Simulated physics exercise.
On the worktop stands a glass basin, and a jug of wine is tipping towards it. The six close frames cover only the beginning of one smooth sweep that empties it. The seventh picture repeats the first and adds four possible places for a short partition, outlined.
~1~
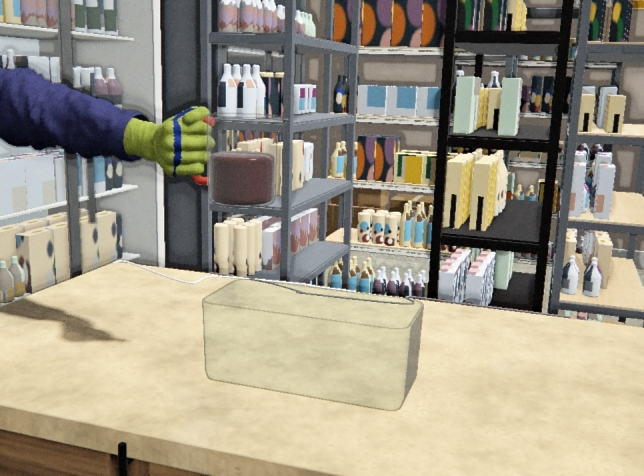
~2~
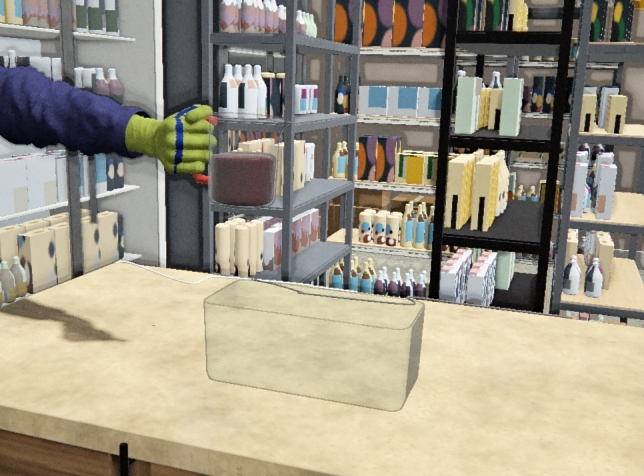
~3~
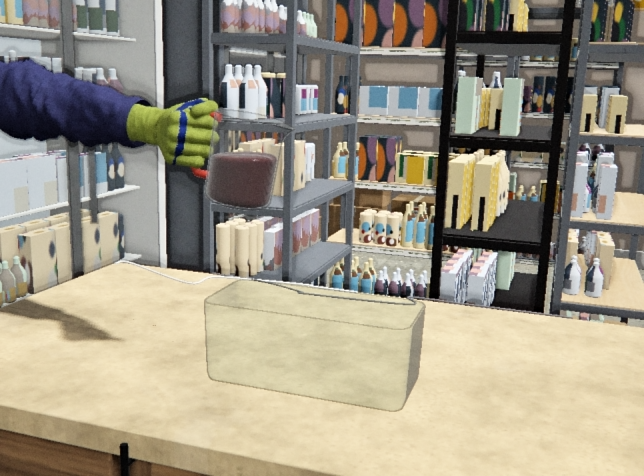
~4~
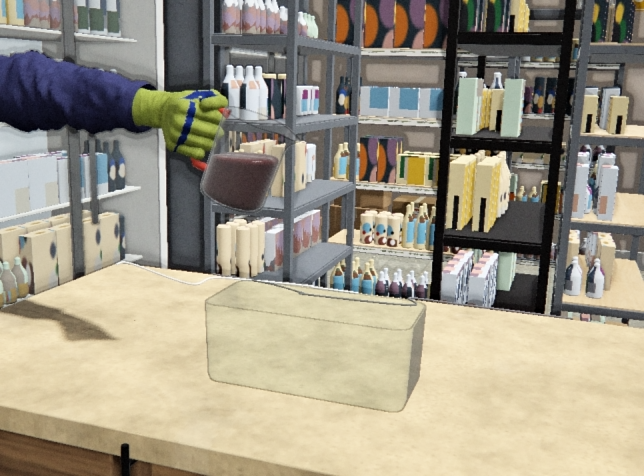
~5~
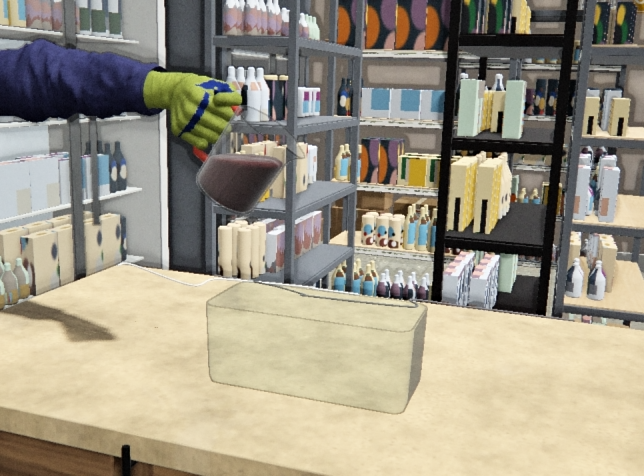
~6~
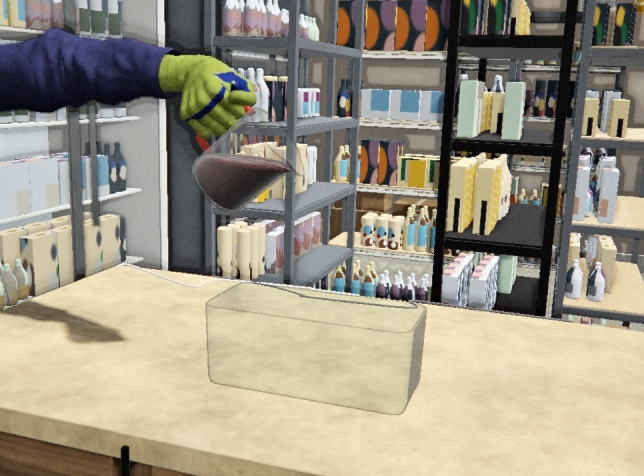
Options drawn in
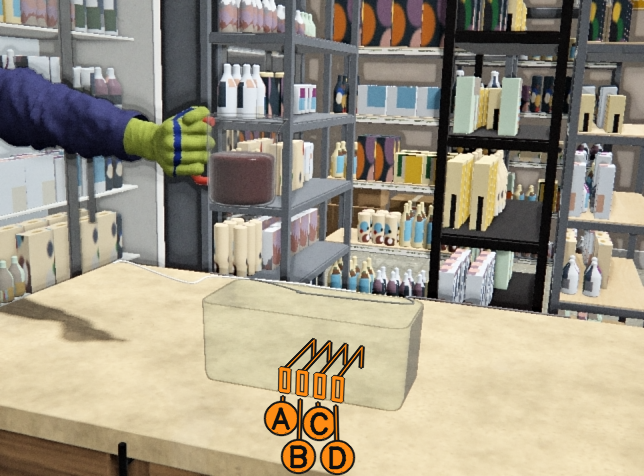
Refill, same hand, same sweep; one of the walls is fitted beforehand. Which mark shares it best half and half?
The answer is slot C.
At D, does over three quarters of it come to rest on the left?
Yes.
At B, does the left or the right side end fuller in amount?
The right side.
On the marked copy, A at (282, 397); B at (300, 400); C at (317, 403); D at (335, 406).
Choosing A, about 10 % ends left of the wall and 87 % right of it; 4 % is lost outside.
Choosing B, about 10 % ends left of the wall and 87 % right of it; 3 % is lost outside.
Choosing C, about 46 % ends left of the wall and 52 % right of it.
Choosing D, about 87 % ends left of the wall and 9 % right of it; 4 % is lost outside.
